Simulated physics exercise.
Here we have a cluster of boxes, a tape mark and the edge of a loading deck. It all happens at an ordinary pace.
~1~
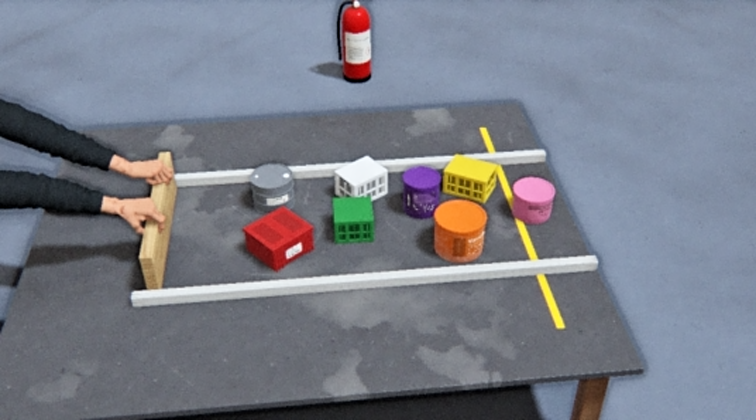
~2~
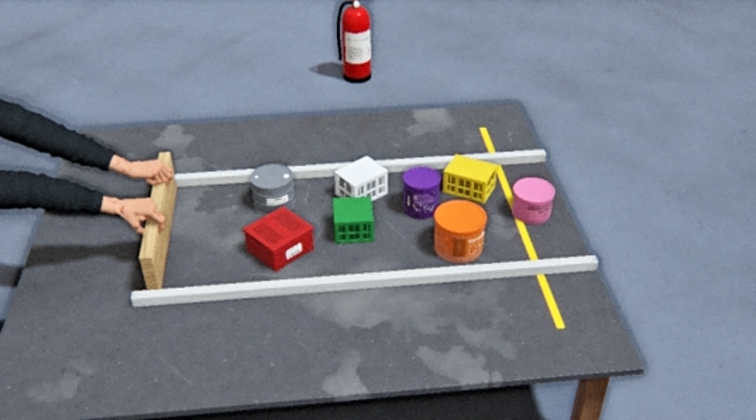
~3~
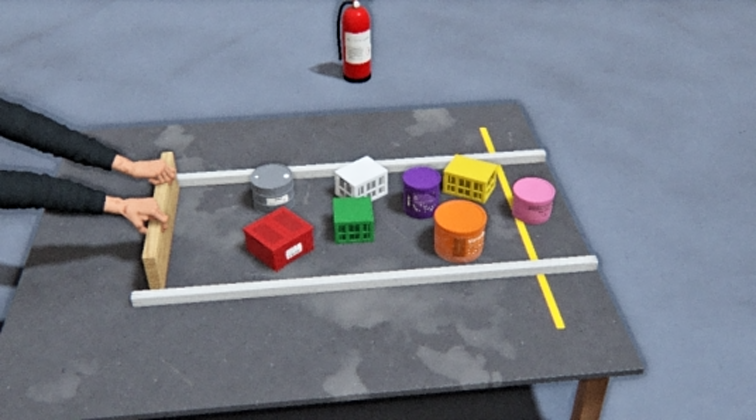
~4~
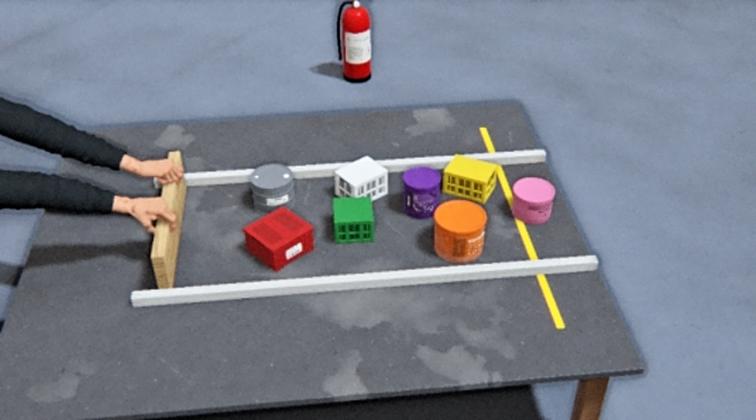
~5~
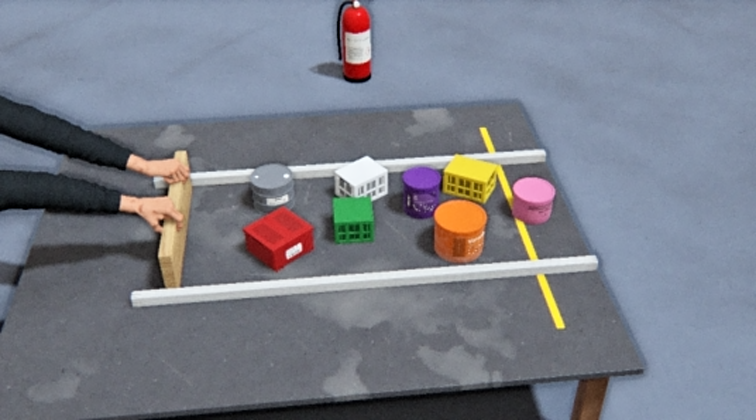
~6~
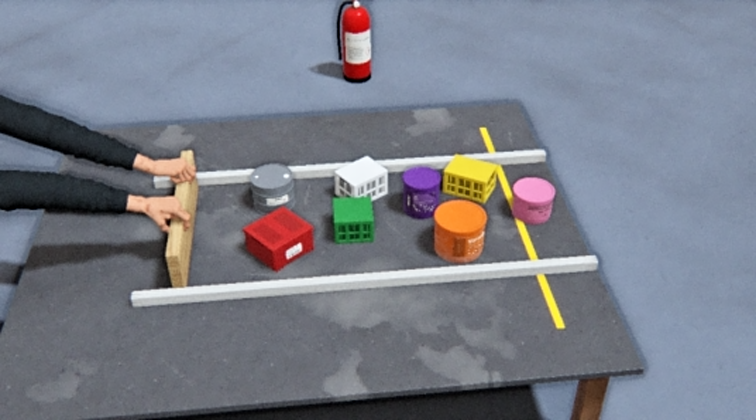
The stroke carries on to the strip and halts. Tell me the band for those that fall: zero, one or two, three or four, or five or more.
Outcome: The number that fall off is three or four.
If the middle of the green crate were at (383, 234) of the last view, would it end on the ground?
From there it is lost.
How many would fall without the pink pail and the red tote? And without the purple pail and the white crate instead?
2 in the first case, 3 in the second.
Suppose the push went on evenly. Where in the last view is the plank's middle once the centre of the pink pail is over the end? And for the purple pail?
For the pink pail at (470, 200), for the purple pail at (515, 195).
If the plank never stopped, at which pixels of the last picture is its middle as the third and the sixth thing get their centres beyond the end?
Near (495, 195) and (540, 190).
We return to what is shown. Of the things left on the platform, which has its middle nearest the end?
The purple pail.
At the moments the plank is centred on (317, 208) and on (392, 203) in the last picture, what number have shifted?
By then 4, and 7.
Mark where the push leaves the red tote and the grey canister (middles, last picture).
About (555, 234), and the other about (526, 170).
Soon after, none off yet; pink pail at rest near (533, 201); yellow crate at rest near (470, 179); orange pail at rest near (459, 232).
In the end, the number that fall off is three or four; gone, white crate, orange pail, yellow crate and pink pail.
